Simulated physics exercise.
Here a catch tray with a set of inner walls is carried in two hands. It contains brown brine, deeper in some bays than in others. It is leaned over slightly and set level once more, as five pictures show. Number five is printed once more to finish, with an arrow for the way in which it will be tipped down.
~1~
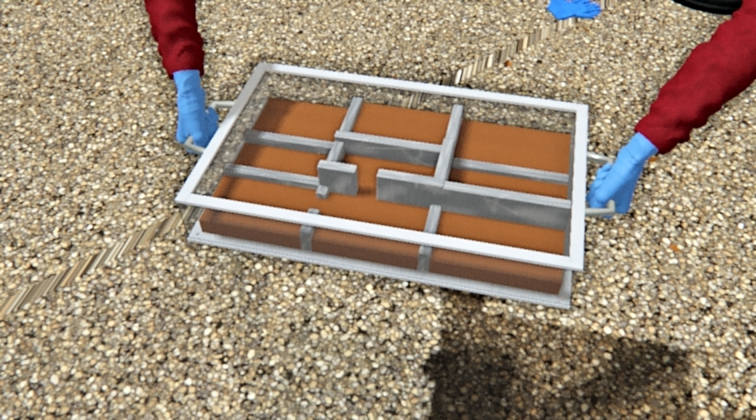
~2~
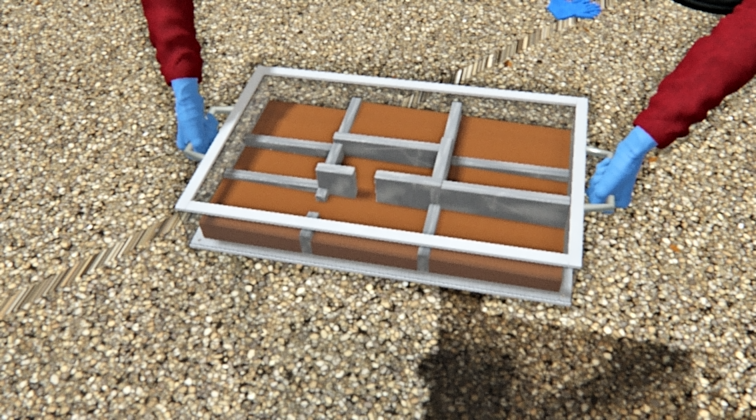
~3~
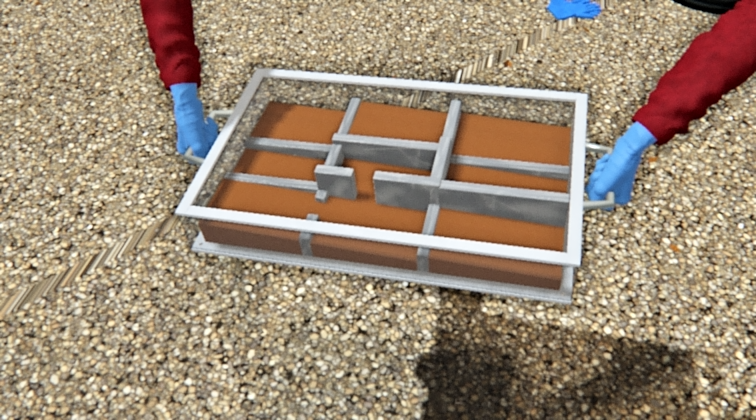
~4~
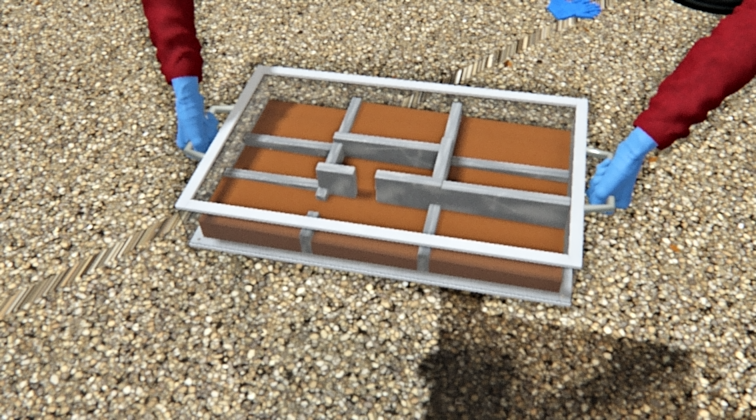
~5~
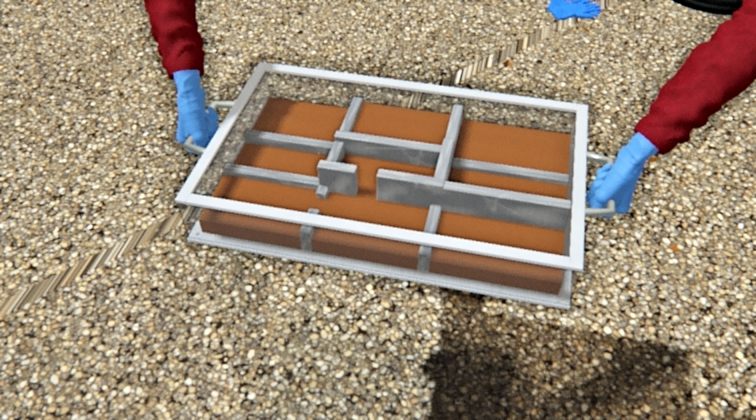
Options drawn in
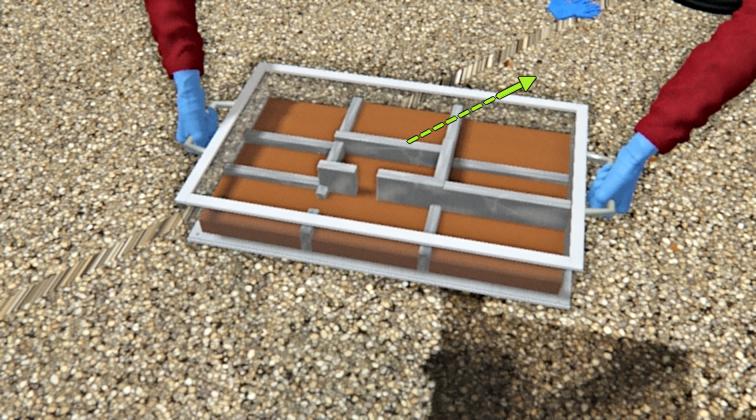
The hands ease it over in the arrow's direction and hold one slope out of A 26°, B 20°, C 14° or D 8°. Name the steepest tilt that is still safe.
I would pick tilt C.
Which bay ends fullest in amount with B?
It is the back right one.
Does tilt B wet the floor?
Yes, it does.
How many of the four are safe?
Two of the four.
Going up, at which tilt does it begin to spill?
B.
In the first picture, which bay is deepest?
That is the back middle bay.
The arrow ends at (530, 79).
If A is chosen, about 32 % goes over the rim.
If B is chosen, about 4 % goes over the rim.
If C is chosen, nothing spills; the front right bay holds the most.
If D is chosen, nothing spills; the back middle bay holds the most.
